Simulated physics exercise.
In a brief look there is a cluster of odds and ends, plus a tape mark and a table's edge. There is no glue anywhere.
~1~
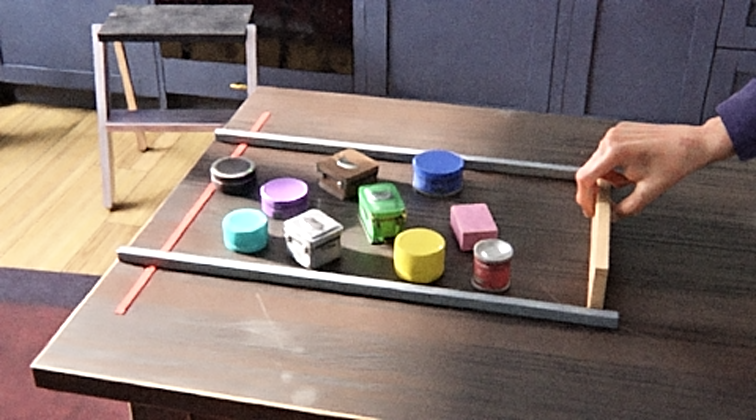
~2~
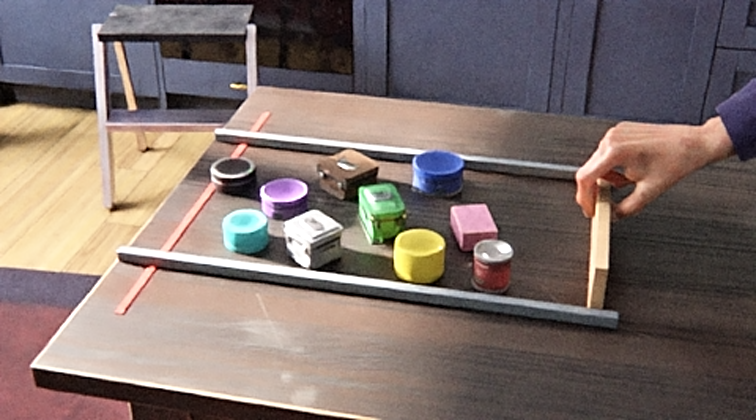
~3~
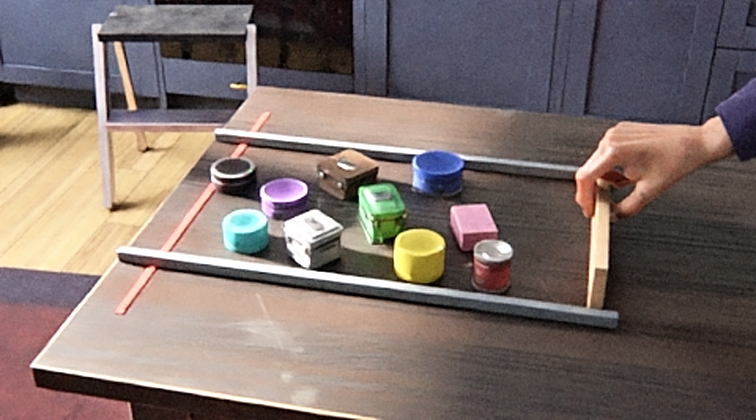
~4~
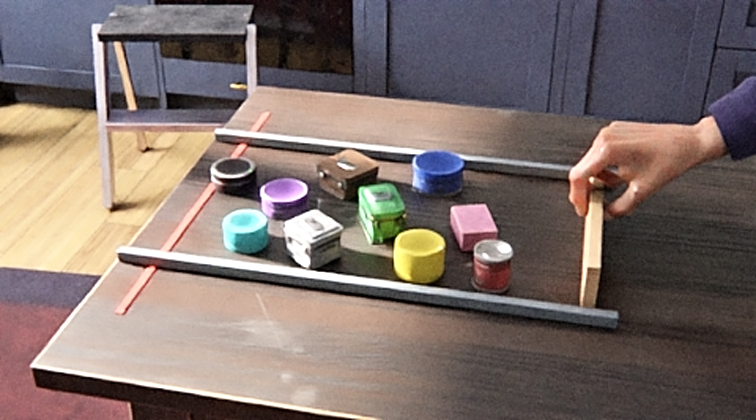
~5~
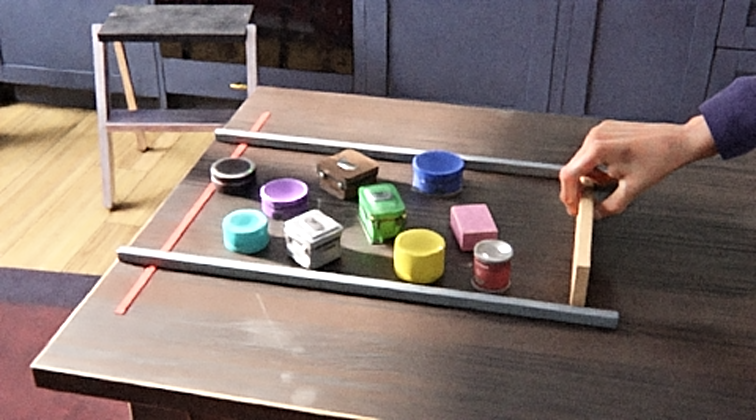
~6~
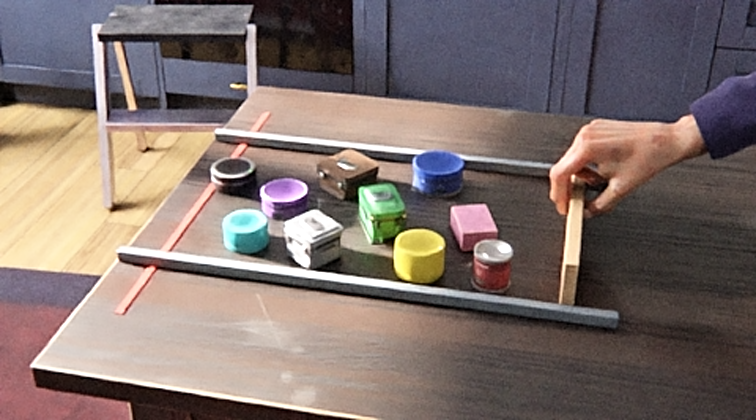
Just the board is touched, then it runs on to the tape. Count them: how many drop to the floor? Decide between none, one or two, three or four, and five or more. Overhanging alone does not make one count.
Decision: Five or more.
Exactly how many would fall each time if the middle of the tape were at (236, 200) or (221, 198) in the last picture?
Tallies: 3, 4.
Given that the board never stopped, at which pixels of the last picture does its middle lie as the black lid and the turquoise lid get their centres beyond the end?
About (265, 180), and about (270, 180) for the other.
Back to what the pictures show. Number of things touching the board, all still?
My count gives 4.
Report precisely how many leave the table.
The total comes to 6.
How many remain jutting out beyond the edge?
That comes to 2 of them.
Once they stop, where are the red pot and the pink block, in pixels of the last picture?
The red pot finishes at (147, 233); the pink block finishes at (185, 192).
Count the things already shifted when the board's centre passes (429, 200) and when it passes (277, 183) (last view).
By the first moment it's 6, by the second it's 10.
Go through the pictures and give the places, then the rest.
In the first frame, black lid (234, 175); turquoise lid (246, 231); purple tub (285, 199); board (601, 220); tape (205, 196).
In the second frame, turquoise lid (246, 231); red pot (492, 267).
In the third frame, purple tub (285, 199); grey case (314, 240).
In the fourth frame, black lid (234, 175); board (594, 219).
In the fifth frame, turquoise lid (246, 231); brown case (349, 175).
In the sixth frame, black lid (234, 175); turquoise lid (246, 231); purple tub (285, 199); board (575, 217); tape (205, 196).
Soon after, none off yet; black lid at rest near (234, 175); turquoise lid at rest near (246, 231); purple tub at rest near (285, 199).
At rest, the number that fall off is five or more; fallen, green case, grey case, brown case, purple tub, turquoise lid and black lid.
